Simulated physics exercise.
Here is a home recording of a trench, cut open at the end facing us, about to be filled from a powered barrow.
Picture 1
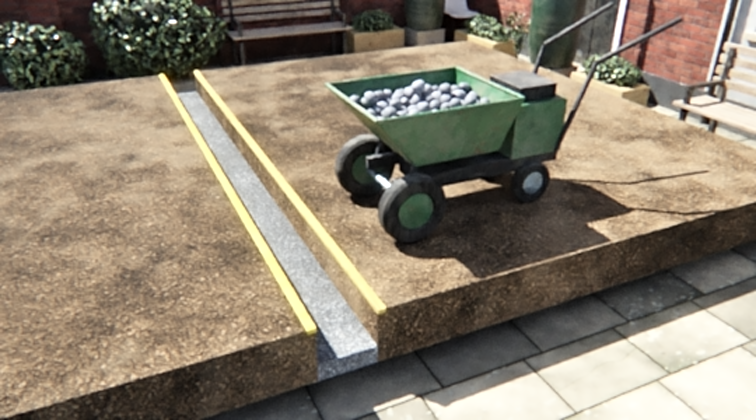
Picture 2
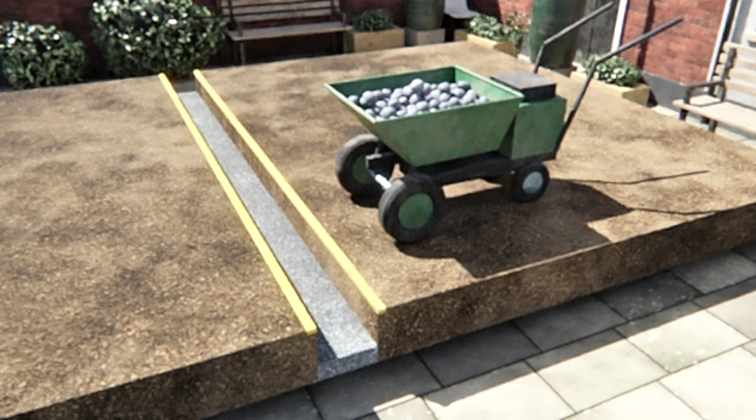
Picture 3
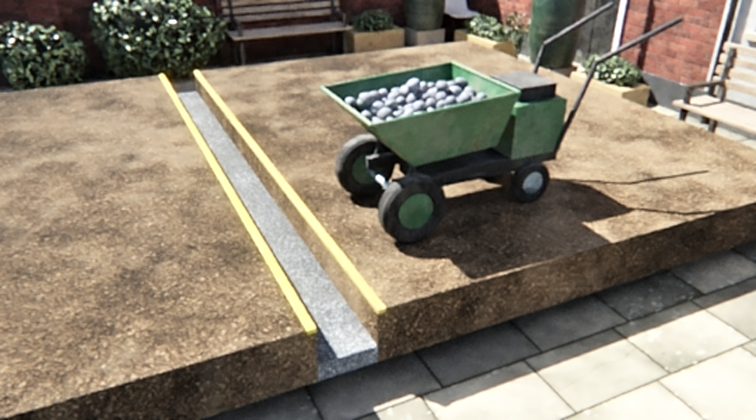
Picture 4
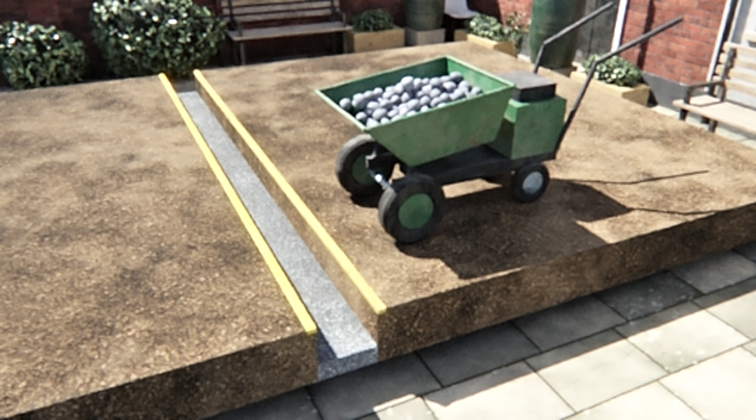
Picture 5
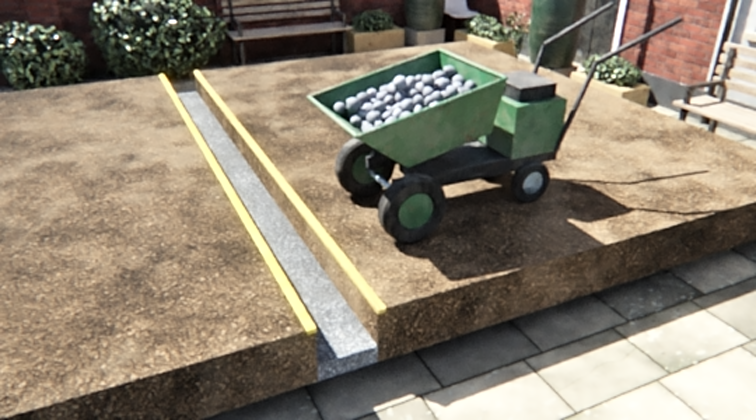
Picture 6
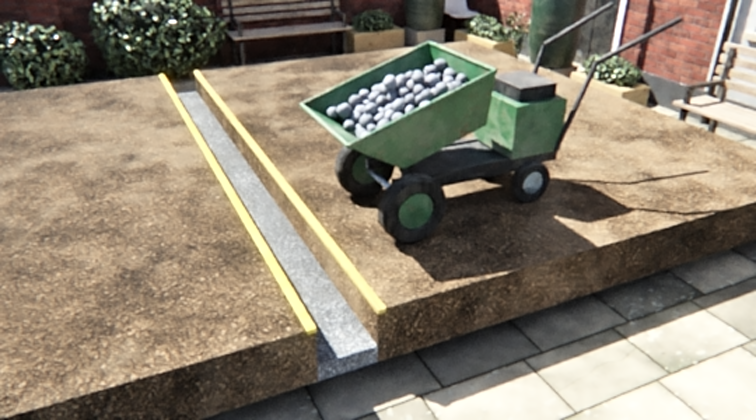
The green skip of a powered barrow, heaped with round grey cobbles, starts level and tilts slowly forward to the left, its front lip dipping as its rear rises. The barrow stands on dark wheels right of a narrow, yellow-edged trench in brown ground, with paving in front and shrubs and benches behind. Seen from above in a sunny yard, the wheels, handles and camera stay still.
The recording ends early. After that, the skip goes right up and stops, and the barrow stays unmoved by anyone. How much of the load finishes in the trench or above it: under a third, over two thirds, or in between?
Seems like the amount in the trench is in the middle range, from a third up to two thirds.
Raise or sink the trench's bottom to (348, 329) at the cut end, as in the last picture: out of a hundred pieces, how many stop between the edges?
Estimate: Approx. 30 in a hundred.
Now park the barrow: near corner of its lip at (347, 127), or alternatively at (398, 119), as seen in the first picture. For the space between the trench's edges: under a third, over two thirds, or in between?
So the first position comes out as below one third, the second as above two thirds.
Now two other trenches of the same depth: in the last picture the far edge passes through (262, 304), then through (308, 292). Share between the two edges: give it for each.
In order, some 100 and some 20 percent.
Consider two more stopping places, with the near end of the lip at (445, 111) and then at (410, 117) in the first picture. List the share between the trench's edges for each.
Roughly 40 per cent at the first spot and 80 per cent at the second.
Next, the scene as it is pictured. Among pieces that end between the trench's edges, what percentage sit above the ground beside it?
I'd put it near 10 in a hundred.
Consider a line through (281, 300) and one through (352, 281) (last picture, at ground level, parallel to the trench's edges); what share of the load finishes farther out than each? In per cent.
Result, first then second: 20 %, 80 %.
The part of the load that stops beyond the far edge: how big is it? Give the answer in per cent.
I'd say near 30 per cent, give or take.
Shortly afterwards, skip tipped steeply; the whole lot in the skip.
Next, skip tipped right over; near two thirds in the skip; near a quarter in or heaped over the trench; a little beyond it; only a few falling.
Some moments later, skip tipped right over; near a quarter in the skip; near half in or heaped over the trench; near a quarter beyond it.
In the end, skip tipped right over; near a quarter in the skip; near half in or heaped over the trench; near a quarter beyond it.
